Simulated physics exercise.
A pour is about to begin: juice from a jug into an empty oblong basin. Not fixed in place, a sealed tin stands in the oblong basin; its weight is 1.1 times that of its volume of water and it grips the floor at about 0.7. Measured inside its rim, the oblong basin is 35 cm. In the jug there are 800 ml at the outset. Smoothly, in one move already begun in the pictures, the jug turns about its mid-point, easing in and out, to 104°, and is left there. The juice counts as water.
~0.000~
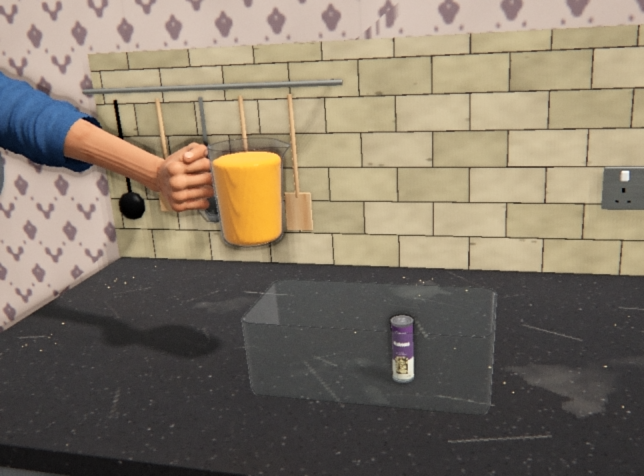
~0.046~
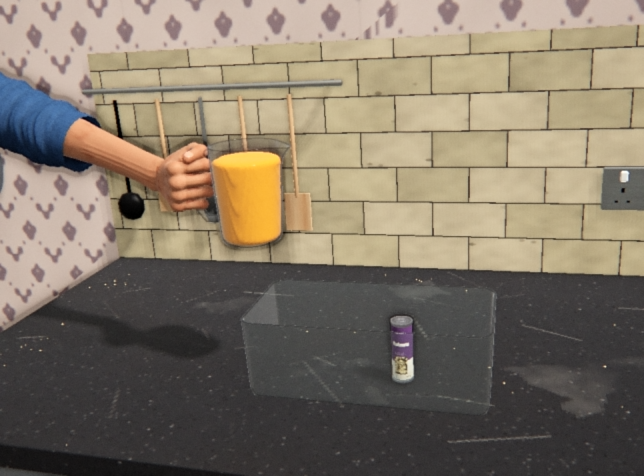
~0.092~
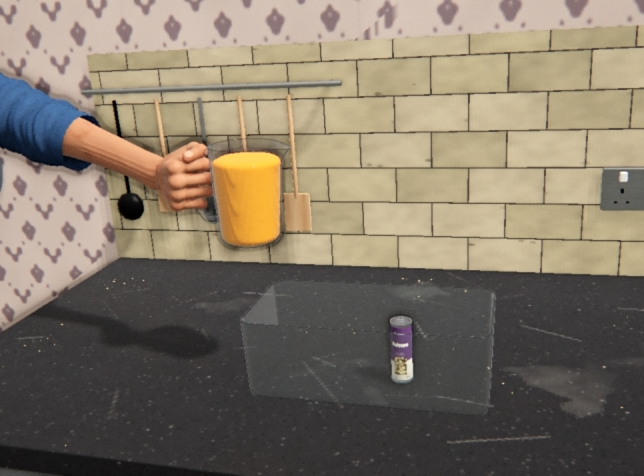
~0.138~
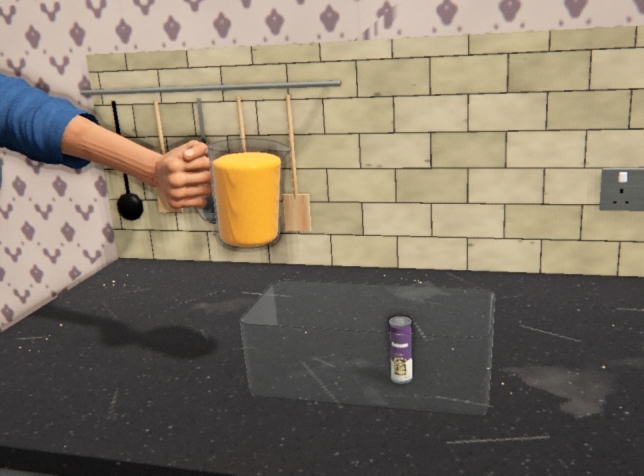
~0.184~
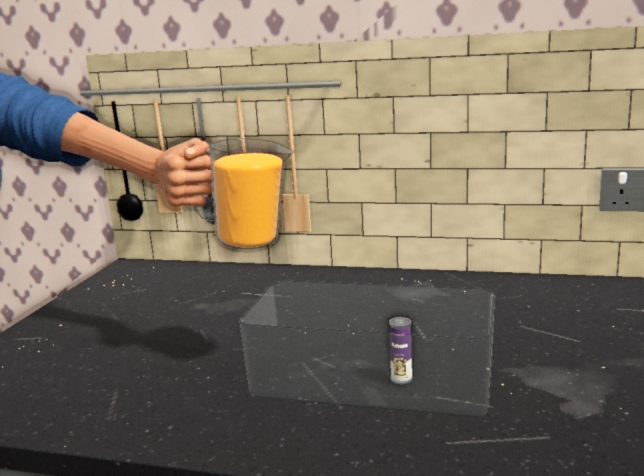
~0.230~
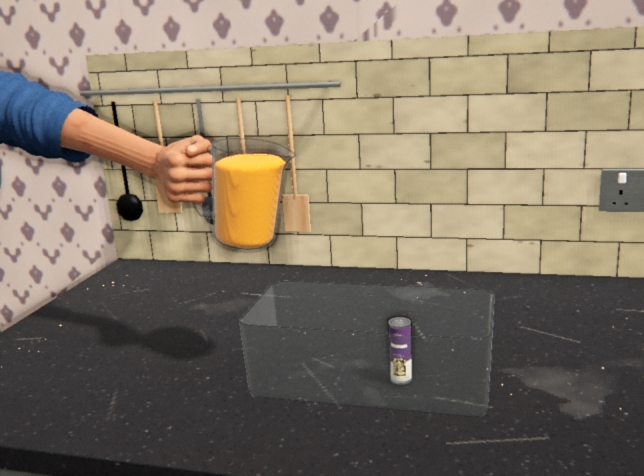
A hand tilts a jug of orange juice slightly rightward above a clear oblong basin.
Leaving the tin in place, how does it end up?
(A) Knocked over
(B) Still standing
Still standing (B).
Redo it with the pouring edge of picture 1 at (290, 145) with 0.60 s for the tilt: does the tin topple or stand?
Result: Tin upright.
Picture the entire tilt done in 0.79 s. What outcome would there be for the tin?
Outcome - the tin remains standing.
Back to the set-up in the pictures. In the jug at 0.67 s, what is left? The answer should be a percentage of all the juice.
86 %.
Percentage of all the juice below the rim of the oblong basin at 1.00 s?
Reading: Approx. 38 %.
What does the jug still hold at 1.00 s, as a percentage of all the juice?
Close to 38 percent of the total.
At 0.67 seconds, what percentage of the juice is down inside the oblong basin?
The basin holds roughly 2 in a hundred parts at that moment.
By 0.67 s the tilt is 61° and 86 per cent is still to pour; the tin stands where it began.
By 1.00 s the tilt is 96° and 38 per cent is still to pour; the tin stands where it began.
By 1.34 s the tilt is 104° and 3 per cent is still to pour; the tin stands where it began.
By 1.71 s the tilt is 104° and 0 per cent is still to pour; the tin stands where it began.
At rest the tin stands where it began.
